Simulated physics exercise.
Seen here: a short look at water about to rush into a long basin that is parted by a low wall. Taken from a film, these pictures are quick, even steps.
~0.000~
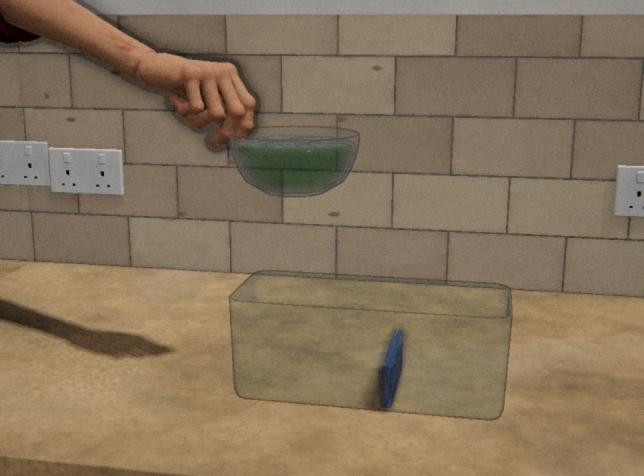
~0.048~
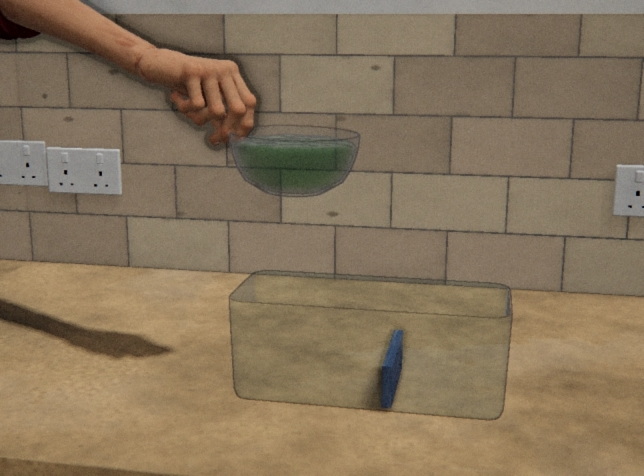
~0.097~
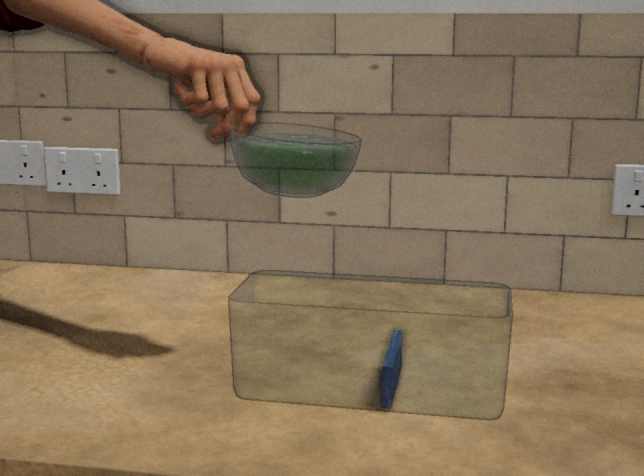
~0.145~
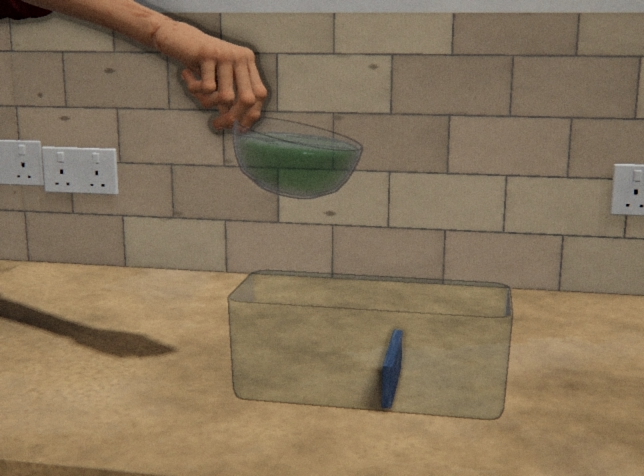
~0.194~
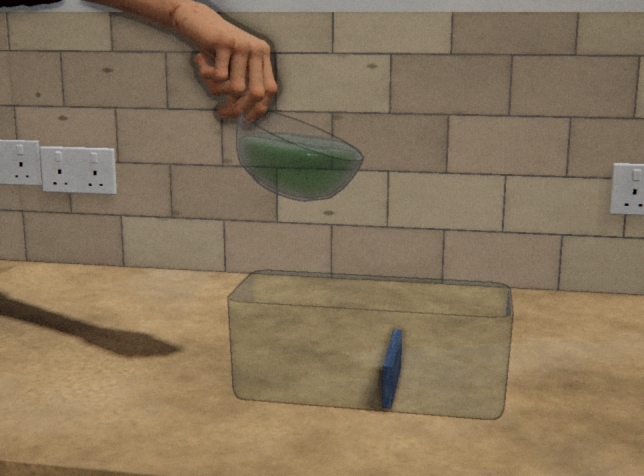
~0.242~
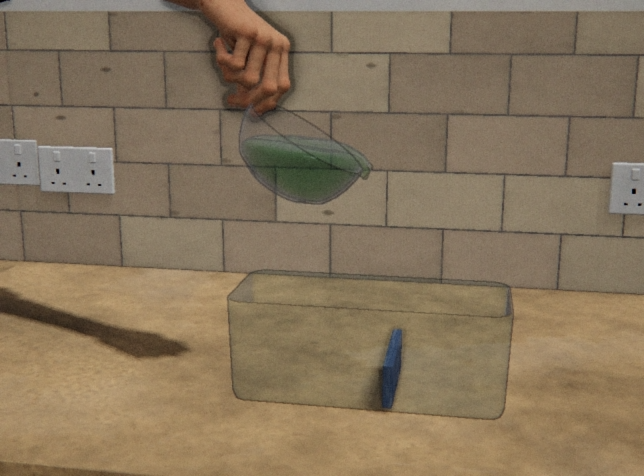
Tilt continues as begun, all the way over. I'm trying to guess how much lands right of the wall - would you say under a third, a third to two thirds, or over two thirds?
I would say a third to two thirds.
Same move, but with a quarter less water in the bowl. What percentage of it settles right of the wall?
50 per cent.
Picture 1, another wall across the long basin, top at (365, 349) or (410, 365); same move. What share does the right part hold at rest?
First try close to 80 percent, second try close to 35 percent.
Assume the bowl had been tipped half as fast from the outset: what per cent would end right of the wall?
Some 75 per cent.
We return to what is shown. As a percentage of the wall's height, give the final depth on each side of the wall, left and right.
It settles around 30 on the left side and around 50 on the right side.
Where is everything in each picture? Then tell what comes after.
Tilt 0°; pouring edge (358, 137); surface from (237, 141) to (356, 144); the long basin's rim runs from (242, 286) to (510, 302); the wall's top is at (393, 348), in the first picture.
Tilt 1°; pouring edge (358, 138); surface from (237, 140) to (356, 145), in the second picture.
Tilt 6°; pouring edge (360, 143); surface from (239, 137) to (357, 147), in the third picture.
Tilt 13°; pouring edge (361, 150); surface from (239, 136) to (360, 149), in the fourth picture.
Tilt 22°; pouring edge (362, 161); surface from (242, 136) to (360, 152); 2 per cent is over the edge, in the fifth picture.
Tilt 32°; pouring edge (361, 173); surface from (246, 138) to (350, 159); 8 per cent is over the edge, in the sixth picture.
A moment on, the bowl is tipped on its side and 14 per cent is still to pour, 3 is left of the wall and 36 right of it.
Next, the bowl is tipped right over and 1 per cent is still to pour, 33 is left of the wall and 57 right of it.
Then the bowl is tipped right over and 0 per cent is still to pour, 41 is left of the wall and 55 right of it.
Later the bowl is tipped right over and 0 per cent is still to pour, 42 is left of the wall and 55 right of it.
Finally, 42 per cent lies left of the wall, 55 right of it and 3 outside.
